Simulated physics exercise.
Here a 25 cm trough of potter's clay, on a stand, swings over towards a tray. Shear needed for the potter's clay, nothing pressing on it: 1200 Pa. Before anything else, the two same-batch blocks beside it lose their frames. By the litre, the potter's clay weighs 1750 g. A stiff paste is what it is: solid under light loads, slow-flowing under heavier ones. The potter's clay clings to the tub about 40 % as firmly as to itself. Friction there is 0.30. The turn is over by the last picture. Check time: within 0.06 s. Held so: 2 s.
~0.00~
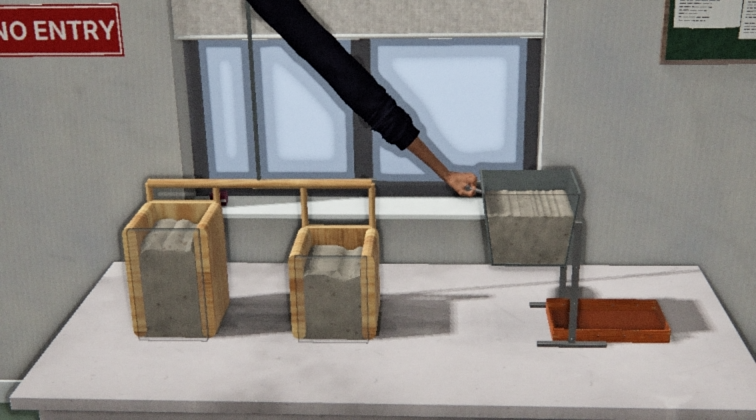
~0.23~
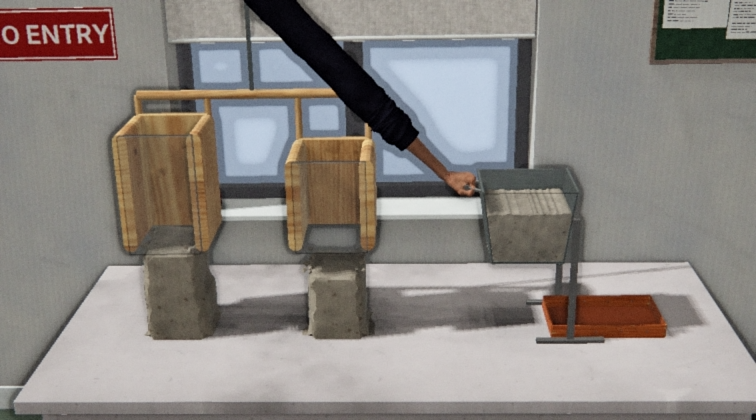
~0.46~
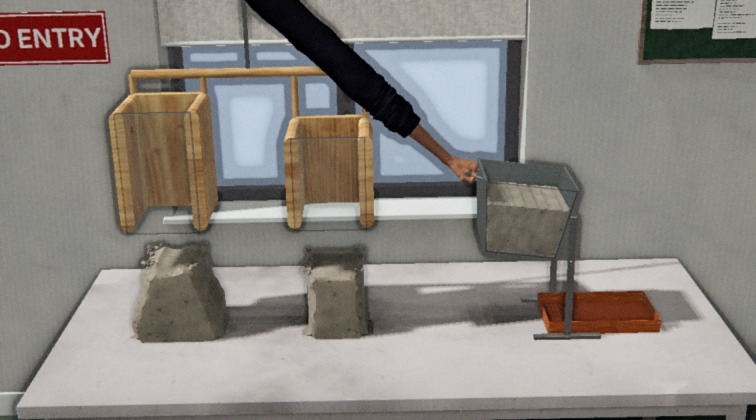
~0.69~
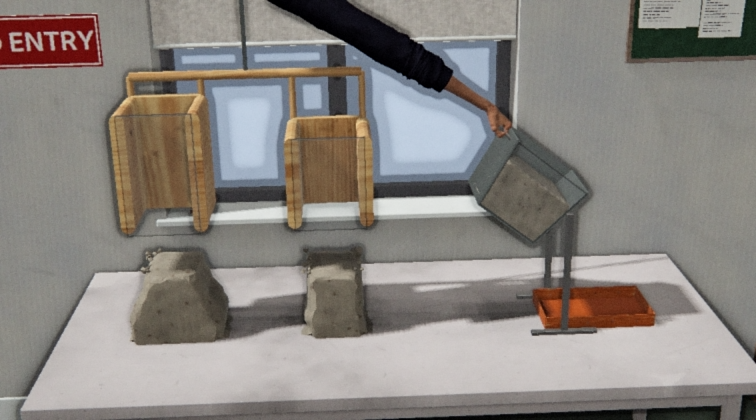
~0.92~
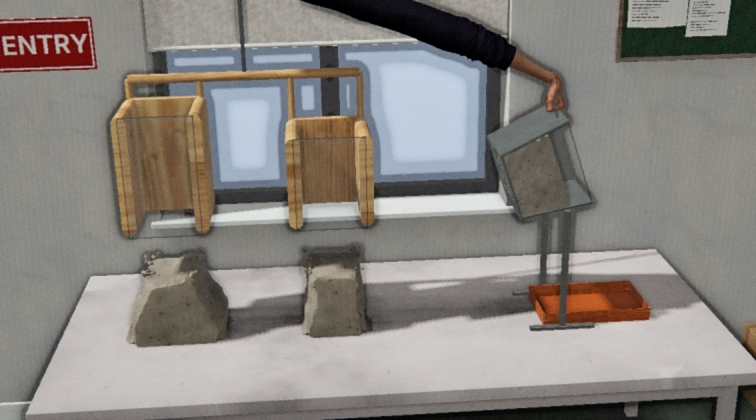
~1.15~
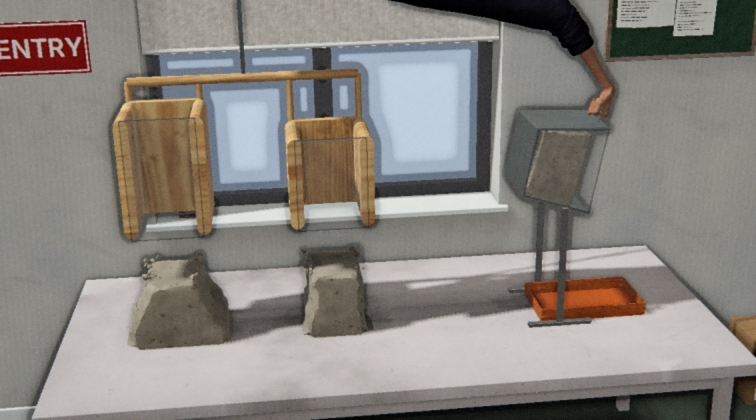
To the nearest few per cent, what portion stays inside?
About 30 %.
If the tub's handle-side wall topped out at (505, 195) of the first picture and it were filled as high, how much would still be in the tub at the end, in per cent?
I'd guess around 35 per cent remains.
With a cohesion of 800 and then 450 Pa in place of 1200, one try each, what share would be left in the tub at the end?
About 25 % first, about 20 % second.
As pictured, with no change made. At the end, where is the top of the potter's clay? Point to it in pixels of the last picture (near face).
Somewhere near (581, 177) in the last view.
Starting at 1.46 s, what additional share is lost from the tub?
About 20 percent.
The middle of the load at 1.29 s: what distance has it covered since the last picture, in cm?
About 6 cm.
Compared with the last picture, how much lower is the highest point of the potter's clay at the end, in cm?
About 18 cm.
After 1.29 s, the tub is at 100 degrees and holds 97 %.
After 1.46 s, the tub is at 100 degrees and holds 52 %.
After 1.63 s, the tub is at 100 degrees and holds 31 %.
After 1.80 s, the tub is at 100 degrees and holds 30 %.
After 3.15 s, the tub is at 100 degrees and holds 30 %.
